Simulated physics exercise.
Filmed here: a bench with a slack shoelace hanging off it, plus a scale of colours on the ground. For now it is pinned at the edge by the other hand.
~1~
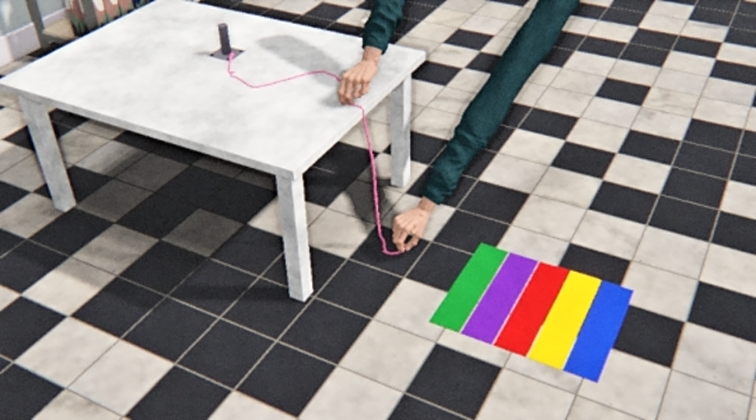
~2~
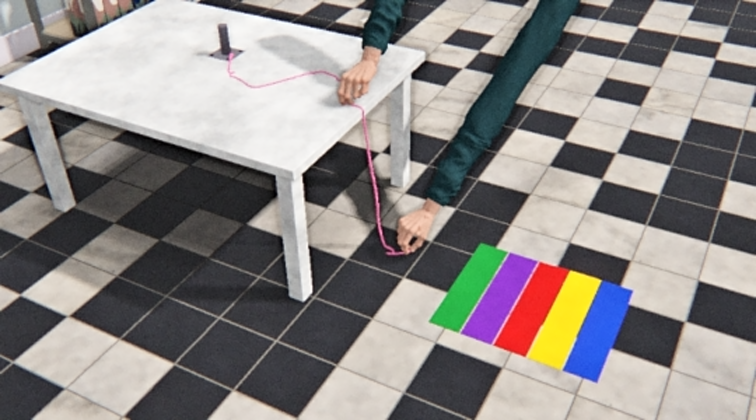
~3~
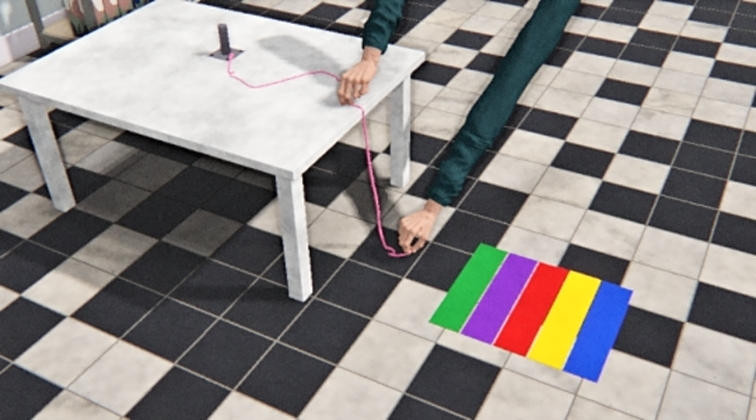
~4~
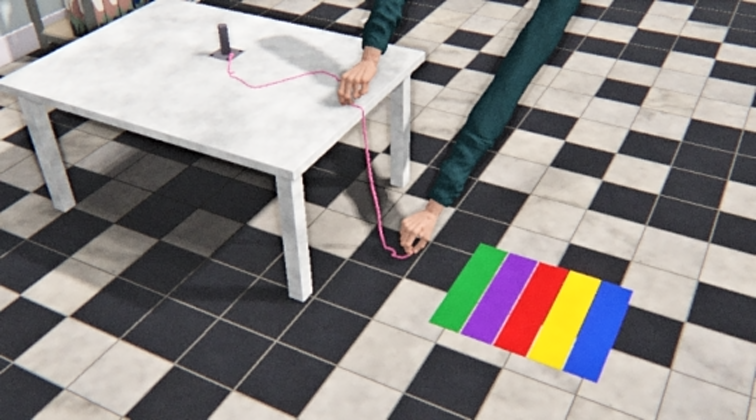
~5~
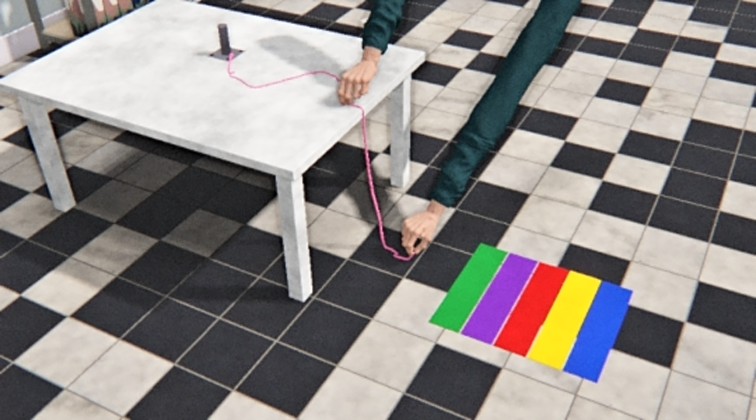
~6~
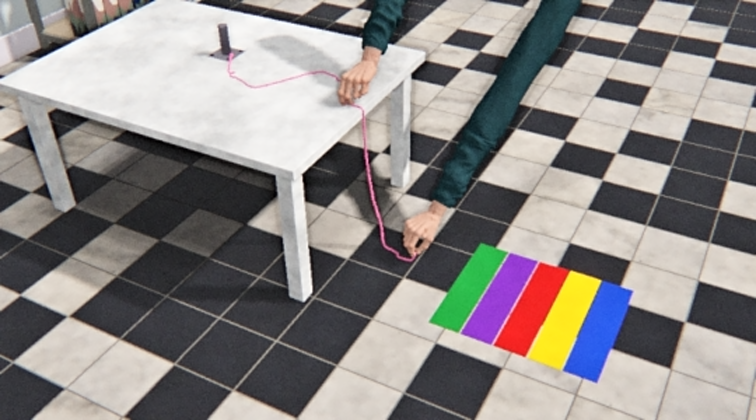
We see one hand pinning a slack pink lace at the edge of a white table, while another hand holds its lower end near the checkered floor and shifts it slightly right, beside green, purple, red, yellow and blue stripes.
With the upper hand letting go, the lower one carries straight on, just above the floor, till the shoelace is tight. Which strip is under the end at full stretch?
The blue strip.
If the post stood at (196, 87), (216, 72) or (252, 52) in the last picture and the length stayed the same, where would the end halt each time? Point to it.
You'd get roughly (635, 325), (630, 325) and (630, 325), one for each try.
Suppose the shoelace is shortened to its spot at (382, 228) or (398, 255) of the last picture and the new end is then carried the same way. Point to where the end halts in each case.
Result 1: (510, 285). Result 2: (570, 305).
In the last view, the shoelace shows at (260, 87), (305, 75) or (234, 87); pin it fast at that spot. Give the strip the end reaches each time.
Yellow; red; yellow.
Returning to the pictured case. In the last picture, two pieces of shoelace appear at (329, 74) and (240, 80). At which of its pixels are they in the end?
They end up around (366, 104) and around (283, 73).
Soon after, end near (557, 299); over yellow.
After that, end near (590, 310); over blue.
At the stop, end near (610, 316); over blue. It halts on the blue strip.
